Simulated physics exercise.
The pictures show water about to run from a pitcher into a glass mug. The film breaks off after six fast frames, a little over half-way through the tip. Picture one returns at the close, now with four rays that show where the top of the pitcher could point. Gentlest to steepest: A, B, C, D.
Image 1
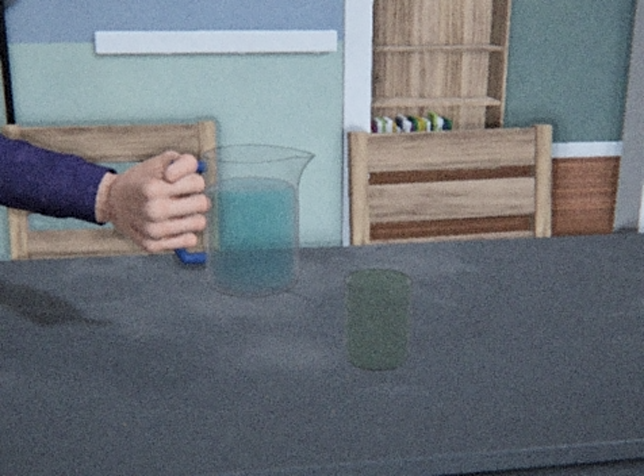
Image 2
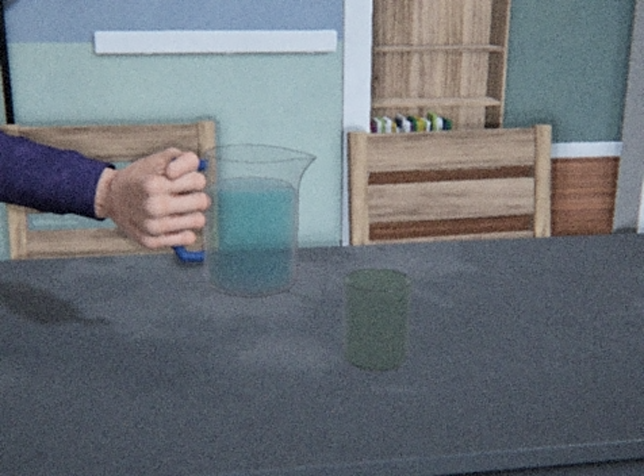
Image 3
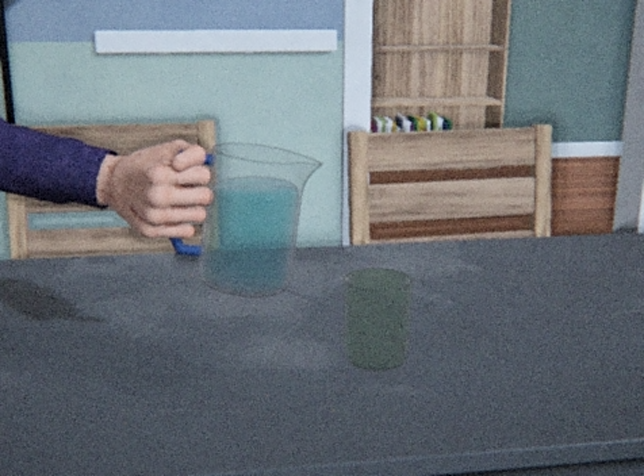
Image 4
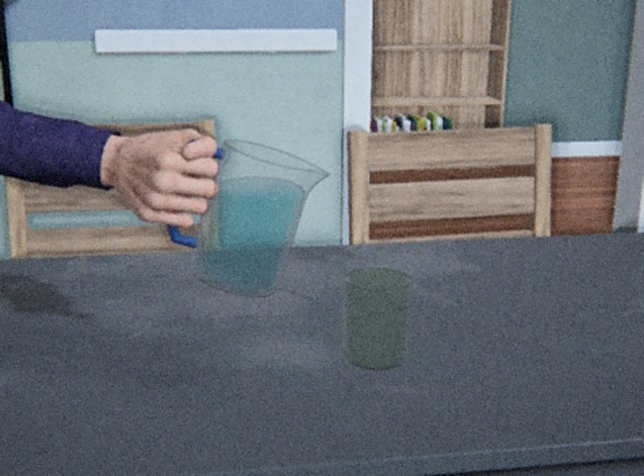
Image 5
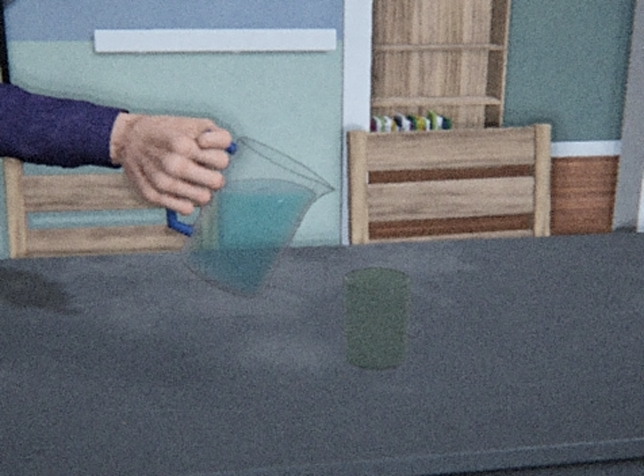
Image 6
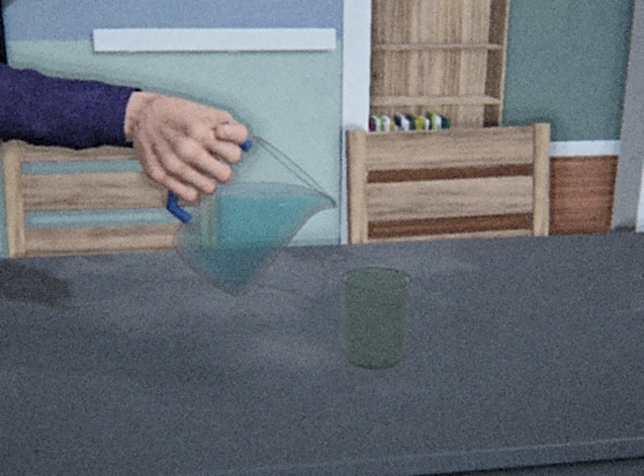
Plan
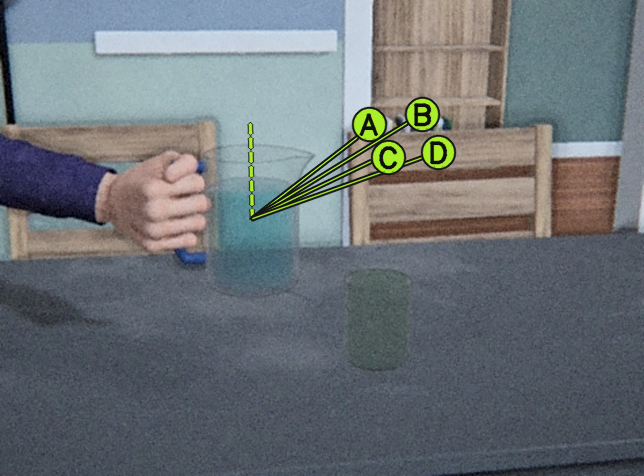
At a dark table with wooden chairs behind it, a hand in a purple sleeve held a clear pitcher of blue-green water upright, then steadily tilted it rightward near a greenish glass, with nothing pouring out.
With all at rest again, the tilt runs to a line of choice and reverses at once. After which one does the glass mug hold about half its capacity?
B is best.
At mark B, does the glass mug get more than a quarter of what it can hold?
Yes, clearly.
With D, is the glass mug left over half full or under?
Over half.
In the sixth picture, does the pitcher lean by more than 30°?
Yes.
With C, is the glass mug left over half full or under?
Over.
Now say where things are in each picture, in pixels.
In the first picture, upright, lip at (313, 155); rim of the glass mug round (378, 279); nothing has left yet.
In the second picture, tipped about 2°, lip at (314, 157); nothing has left yet.
In the third picture, tipped about 8°, lip at (321, 163); nothing has left yet.
In the fourth picture, tipped about 17°, lip at (328, 174); nothing has left yet.
In the fifth picture, tipped about 28°, lip at (334, 188); nothing has left yet.
In the sixth picture, tipped about 40°, lip at (336, 205); nothing has left yet.
In lime, A at (357, 137); B at (407, 122); C at (370, 161); D at (422, 157).
With A, the glass mug ends with about 33 % of what it can hold.
With B, the glass mug ends with about 49 % of what it can hold.
With C, the glass mug ends with about 70 % of what it can hold.
With D, the glass mug ends with about 92 % of what it can hold.
